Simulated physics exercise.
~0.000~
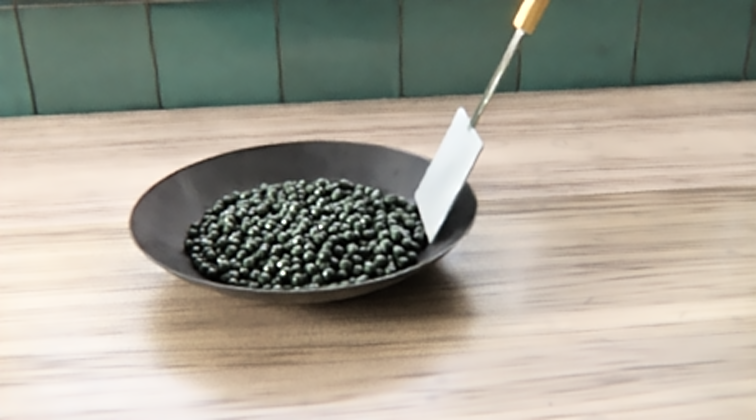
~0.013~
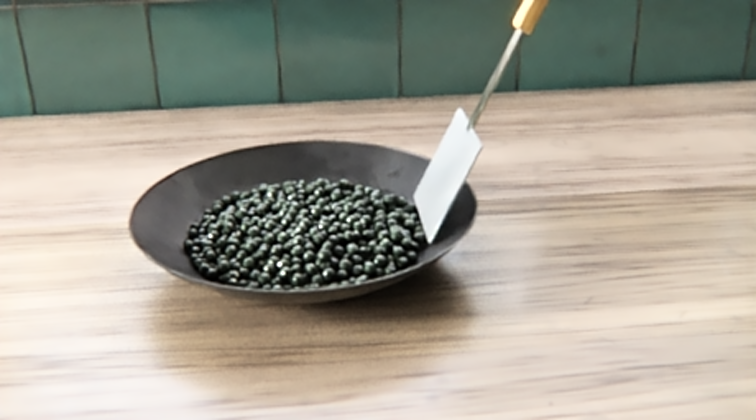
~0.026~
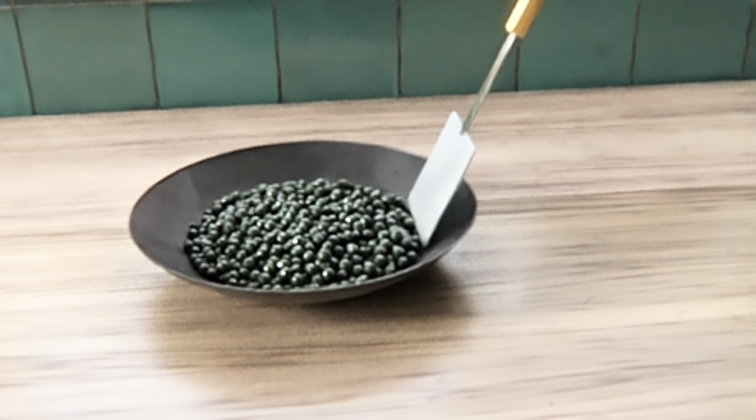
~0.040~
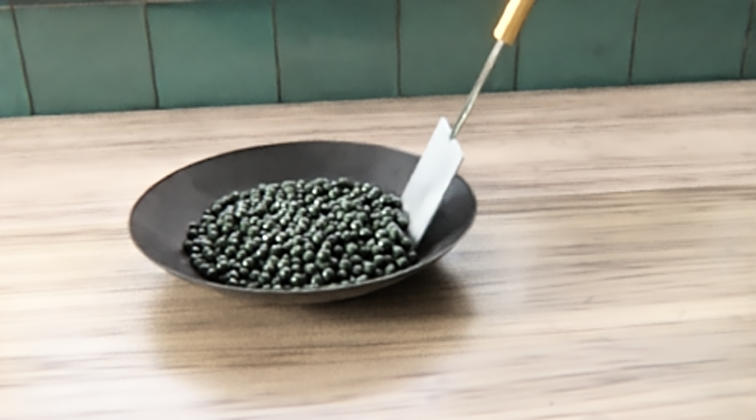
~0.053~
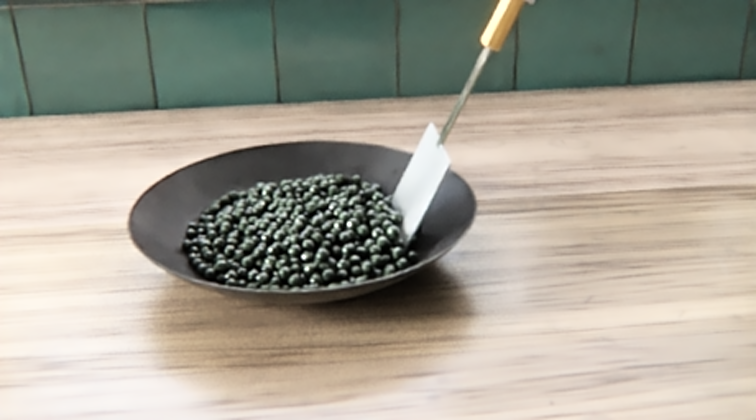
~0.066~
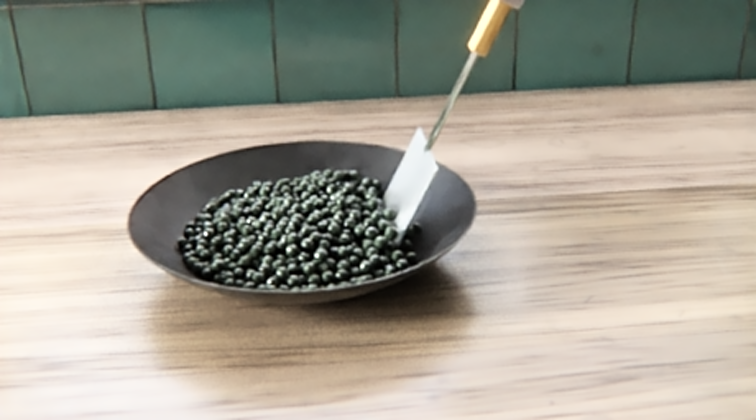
A paddle slides left inside a dark wok, pushing the beads into a slightly higher heap.
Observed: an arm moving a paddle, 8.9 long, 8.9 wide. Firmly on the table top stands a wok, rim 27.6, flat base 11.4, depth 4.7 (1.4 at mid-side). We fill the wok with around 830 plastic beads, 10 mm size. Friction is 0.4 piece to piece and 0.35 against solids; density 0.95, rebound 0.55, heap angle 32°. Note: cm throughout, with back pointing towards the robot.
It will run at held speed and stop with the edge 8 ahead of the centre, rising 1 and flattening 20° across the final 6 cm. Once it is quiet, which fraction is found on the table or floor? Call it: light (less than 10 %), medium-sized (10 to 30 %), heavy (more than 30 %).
It comes out medium-sized.
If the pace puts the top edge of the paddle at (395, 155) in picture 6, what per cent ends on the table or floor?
Estimate: Close to 40 %.
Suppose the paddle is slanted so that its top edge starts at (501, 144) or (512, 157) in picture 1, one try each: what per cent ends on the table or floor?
First try roughly 15 percent, second try roughly 10 percent.
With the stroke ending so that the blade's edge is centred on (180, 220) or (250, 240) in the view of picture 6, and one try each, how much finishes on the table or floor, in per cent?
Estimates, in order: 35 % and 5 %.
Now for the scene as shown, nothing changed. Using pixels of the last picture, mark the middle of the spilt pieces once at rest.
Centre of the spill: Approx. (56, 270).
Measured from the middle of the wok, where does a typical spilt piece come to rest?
Some 22 cm.
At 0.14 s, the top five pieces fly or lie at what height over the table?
Around 5 cm above the table.
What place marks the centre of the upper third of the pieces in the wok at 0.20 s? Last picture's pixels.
(208, 214).
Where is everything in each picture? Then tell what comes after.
In the first frame, the paddle top edge at (472, 126), sloping 64°; upper third of the load around (305, 225), from x 190 to 425, top at y 185; 830 in the wok.
In the second frame, the paddle top edge at (471, 126), sloping 64°; upper third of the load around (305, 225), from x 190 to 425, top at y 185.
In the third frame, the paddle top edge at (464, 130), sloping 64°; upper third of the load around (305, 225), from x 190 to 425, top at y 185.
In the fourth frame, the paddle top edge at (453, 136), sloping 64°; upper third of the load around (307, 225), from x 190 to 420, top at y 185.
In the fifth frame, the paddle top edge at (441, 142), sloping 64°; upper third of the load around (308, 225), from x 185 to 415, top at y 180.
In the sixth frame, the paddle top edge at (428, 147), sloping 64°; upper third of the load around (306, 223), from x 185 to 415, top at y 175; 830 in the wok.
After 0.14 s, sloping 64°, highest piece 6 above the table; 830 in the wok.
After 0.20 s, sloping 57°, highest piece 6 above the table; 830 in the wok.
After 0.44 s, sloping 44°, highest piece 6 above the table; 653 in the wok, 168 on the table or floor, 9 on the blade or in flight.
After 1.49 s, sloping 44°, highest piece 6 above the table; 649 in the wok, 181 on the table or floor.
In the end, 649 in the wok, 181 on the table or floor. That is 22 % on the table or floor.
